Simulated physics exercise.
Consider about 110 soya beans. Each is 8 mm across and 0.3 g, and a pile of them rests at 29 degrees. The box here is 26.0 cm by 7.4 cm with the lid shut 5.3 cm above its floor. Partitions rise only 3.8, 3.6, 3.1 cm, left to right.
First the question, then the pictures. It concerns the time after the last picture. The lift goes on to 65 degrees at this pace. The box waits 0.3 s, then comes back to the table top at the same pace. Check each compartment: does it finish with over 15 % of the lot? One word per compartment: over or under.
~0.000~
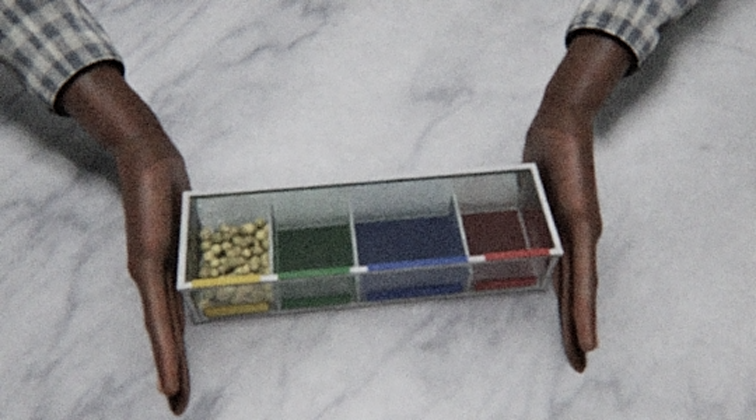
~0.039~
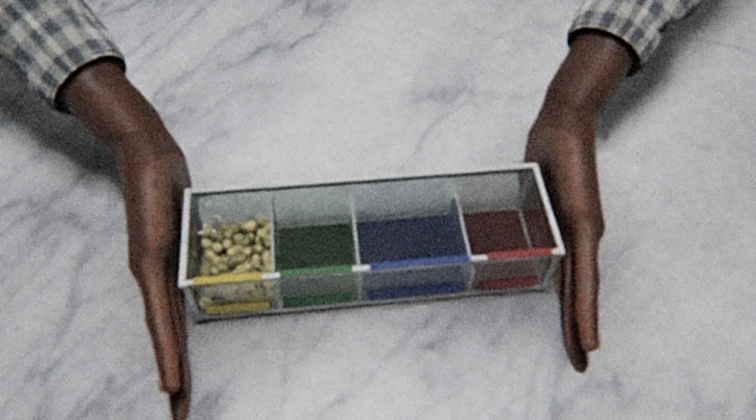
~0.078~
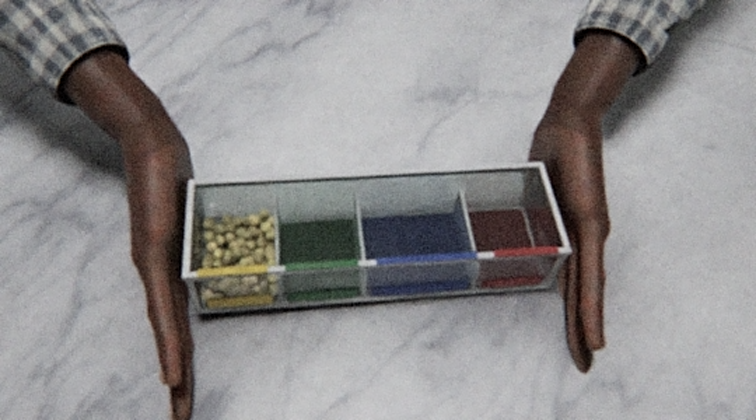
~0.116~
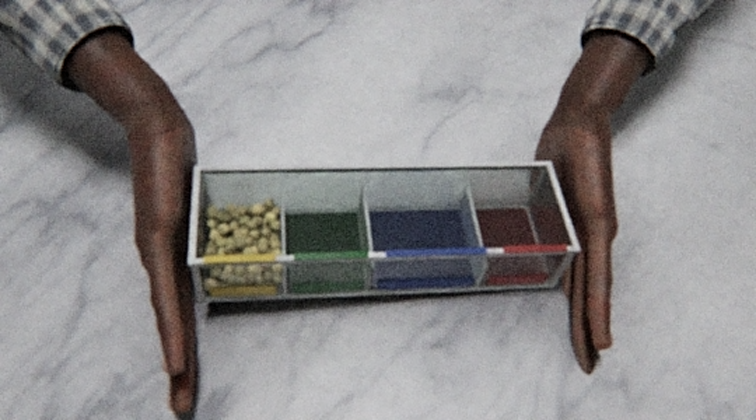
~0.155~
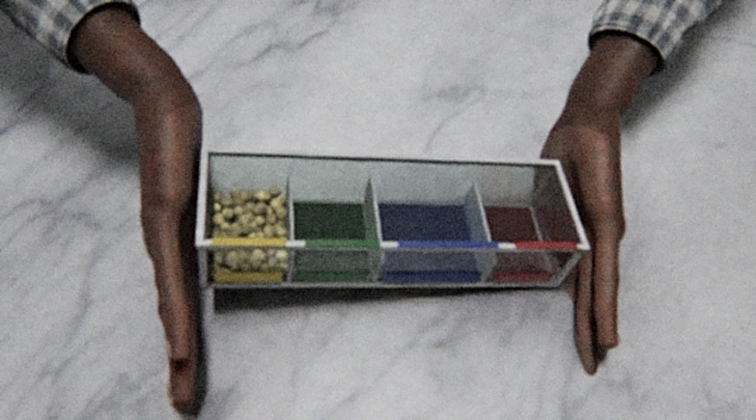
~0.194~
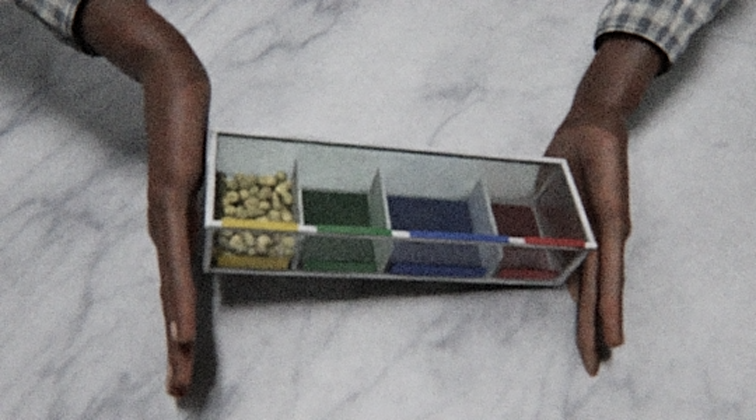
Red compartment under, blue compartment under, green compartment under, yellow compartment over.
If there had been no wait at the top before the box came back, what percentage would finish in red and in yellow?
Then, in per cent: Red 0; yellow 85.
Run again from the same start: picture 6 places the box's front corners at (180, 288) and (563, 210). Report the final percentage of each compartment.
Red = 0 %, blue = 0 %, green = 0 %, yellow = 100 %.
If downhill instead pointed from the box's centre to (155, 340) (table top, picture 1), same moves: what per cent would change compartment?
About 0 per cent.
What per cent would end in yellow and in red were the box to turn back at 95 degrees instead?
The yellow compartment would hold 65 per cent, the red one 25 per cent.
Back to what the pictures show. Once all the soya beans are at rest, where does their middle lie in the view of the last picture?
My guess is close to (270, 255).
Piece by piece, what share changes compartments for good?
Share changed: Approx. 10 %.
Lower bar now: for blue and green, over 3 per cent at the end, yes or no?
For blue, it does not; for green, it does.
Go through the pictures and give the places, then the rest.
In the first picture, box tilt 0 degrees, front corners at (185, 285) and (556, 251); yellow 100 %.
In the second picture, box tilt 1 degrees, front corners at (186, 282) and (558, 250).
In the third picture, box tilt 3 degrees, front corners at (189, 274) and (564, 249).
In the fourth picture, box tilt 6 degrees, front corners at (195, 260) and (573, 248), lowest corner right back.
In the fifth picture, box tilt 10 degrees, front corners at (203, 242) and (582, 246), lowest corner right back.
In the sixth picture, box tilt 15 degrees, front corners at (212, 223) and (589, 244), lowest corner right back; yellow 100 %. The box's pace is about 110 degrees a second.
Then, at 0.88 s, tilt 65 degrees; green 5 %, yellow 95 %.
After 1.34 s, tilt 35 degrees; green 10 %, yellow 90 %.
Then, at 1.87 s, tilt 0 degrees; green 10 %, yellow 90 %.
In the end, at 2.2 s, red 0 %, blue 0 %, green 10 %, yellow 90 %.
